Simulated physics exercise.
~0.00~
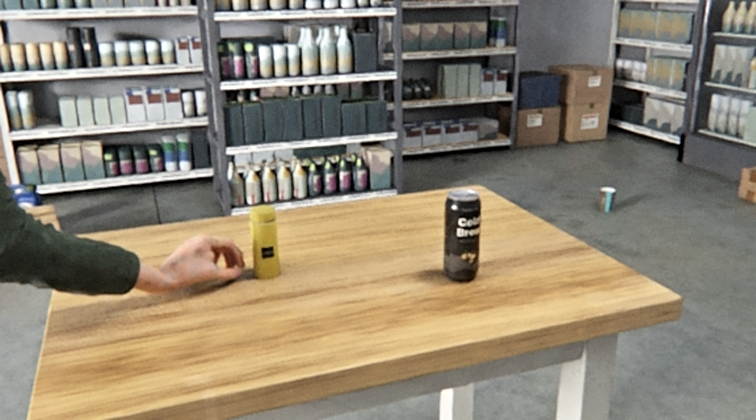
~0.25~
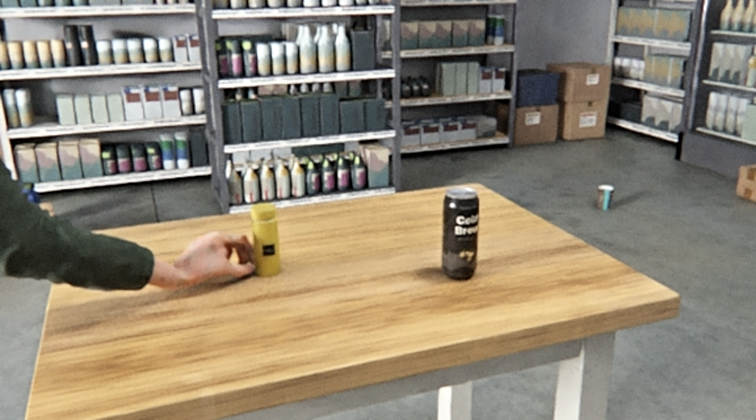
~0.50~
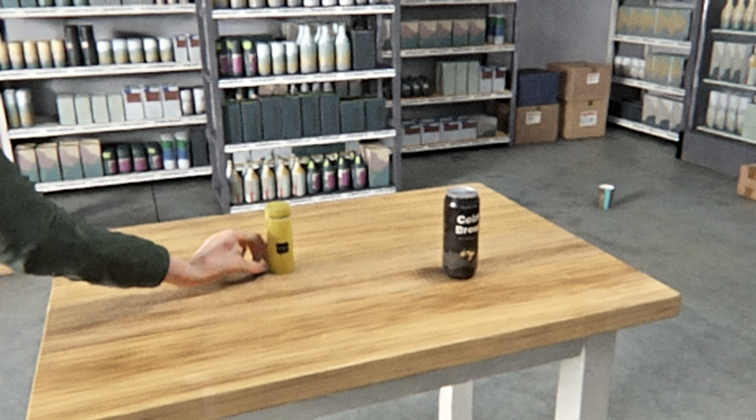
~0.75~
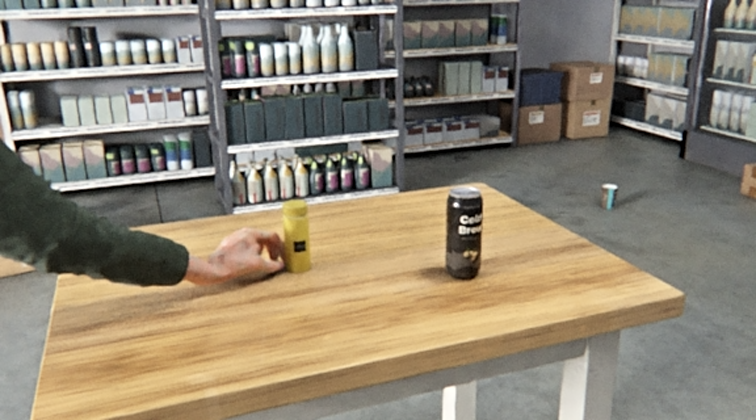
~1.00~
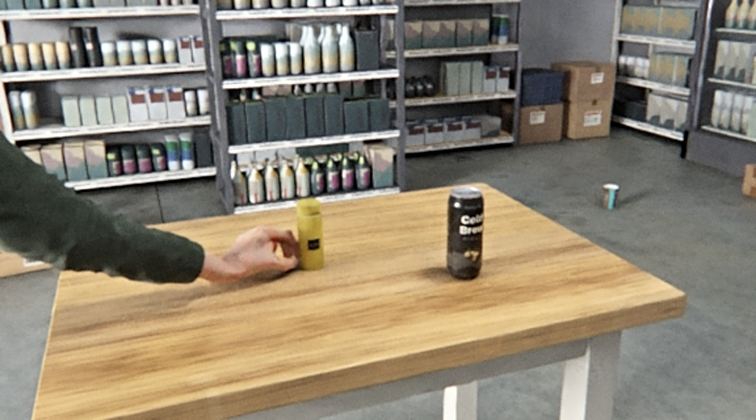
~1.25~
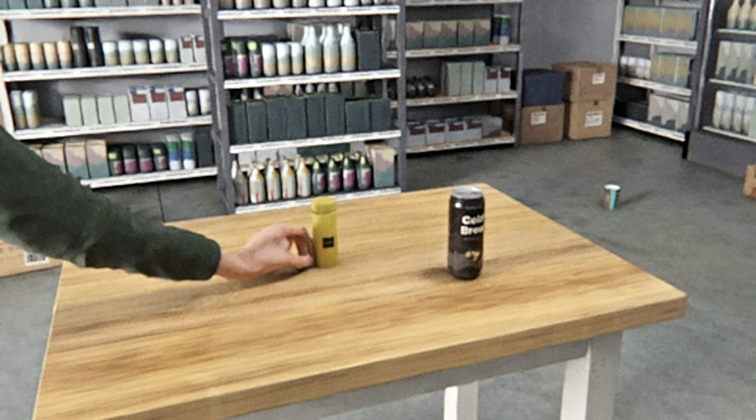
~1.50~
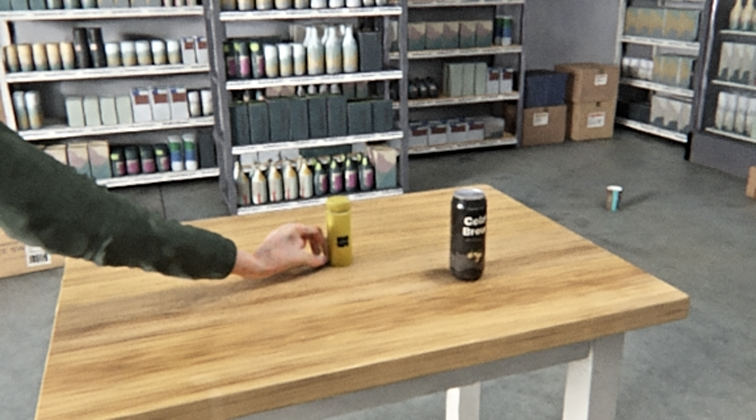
Yellow shaker sliding right across a wooden table, pushed steadily by a hand, staying upright and nearing a still black can.
